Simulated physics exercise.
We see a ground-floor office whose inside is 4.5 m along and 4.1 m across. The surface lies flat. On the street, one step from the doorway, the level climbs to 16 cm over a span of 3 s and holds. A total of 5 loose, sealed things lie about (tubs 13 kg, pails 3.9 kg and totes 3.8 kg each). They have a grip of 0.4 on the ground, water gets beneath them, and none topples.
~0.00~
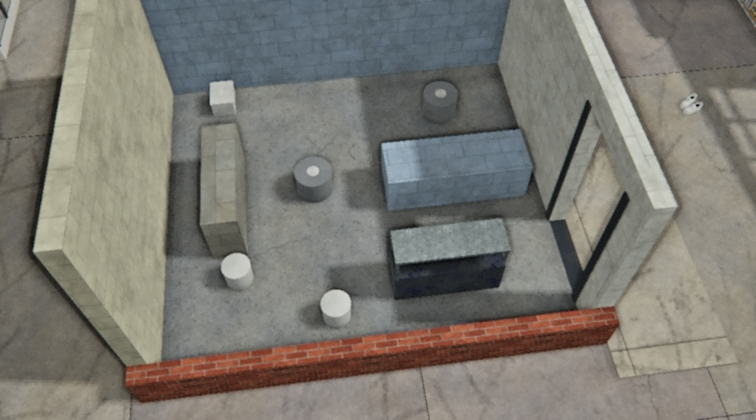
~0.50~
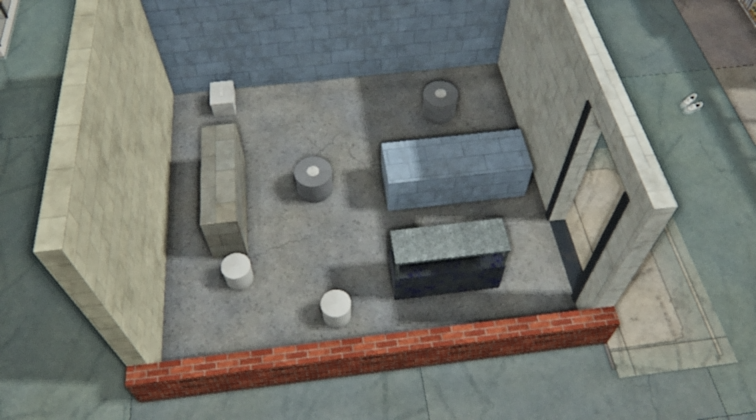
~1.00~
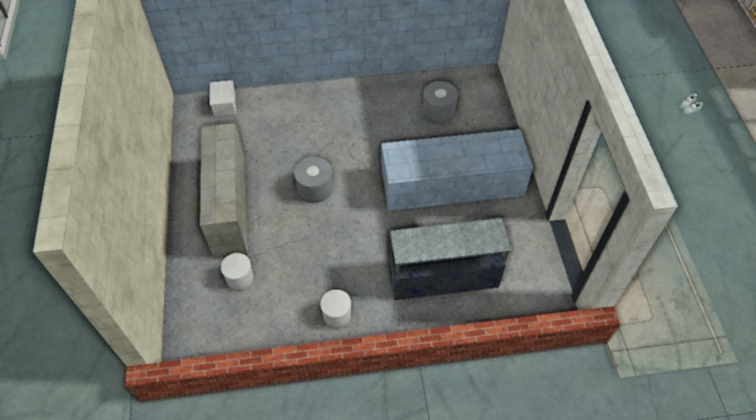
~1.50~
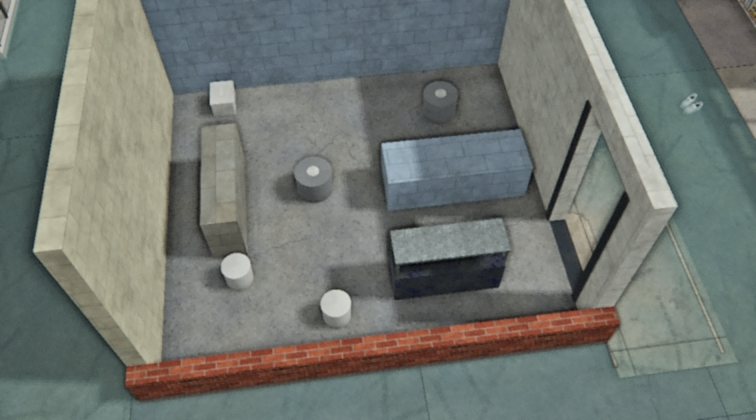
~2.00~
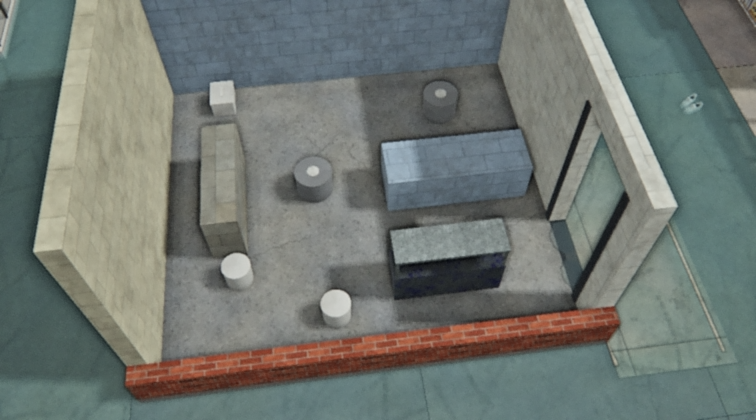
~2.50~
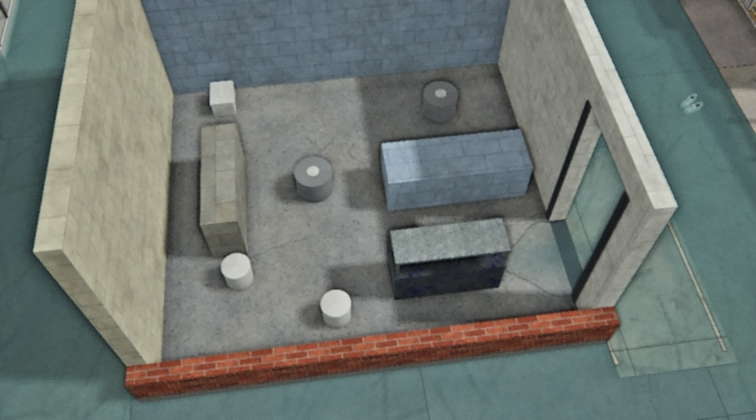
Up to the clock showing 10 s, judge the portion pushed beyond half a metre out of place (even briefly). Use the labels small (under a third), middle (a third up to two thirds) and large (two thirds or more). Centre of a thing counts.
Middle.
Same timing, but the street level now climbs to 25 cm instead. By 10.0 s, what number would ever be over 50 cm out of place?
Result: 3.
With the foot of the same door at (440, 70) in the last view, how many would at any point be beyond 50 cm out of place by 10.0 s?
Count: 2.
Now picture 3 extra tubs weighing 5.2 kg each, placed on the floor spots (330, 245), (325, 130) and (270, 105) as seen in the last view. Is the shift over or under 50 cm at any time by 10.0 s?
Order as asked - exceeds the limit, falls below the limit, falls below the limit.
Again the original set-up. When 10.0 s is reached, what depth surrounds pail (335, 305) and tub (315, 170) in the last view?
Close to 9 and 2 centimetres.
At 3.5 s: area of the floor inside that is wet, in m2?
Flooded: Near 2.0 m2.
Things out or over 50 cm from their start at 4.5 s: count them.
Count then: 0.
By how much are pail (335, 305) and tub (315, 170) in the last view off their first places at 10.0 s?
The first is 100 cm from its start, the second 0 cm.
After 3.5 s 0 of 5 are over 50 cm from their spots; 0 afloat.
After 4.5 s 0 of 5 are over 50 cm from their spots; 0 afloat.
After 7.0 s 1 of 5 are over 50 cm from their spots; 0 afloat.
After 10.0 s 2 of 5 are over 50 cm from their spots, and 2 have been at some point; 2 afloat.
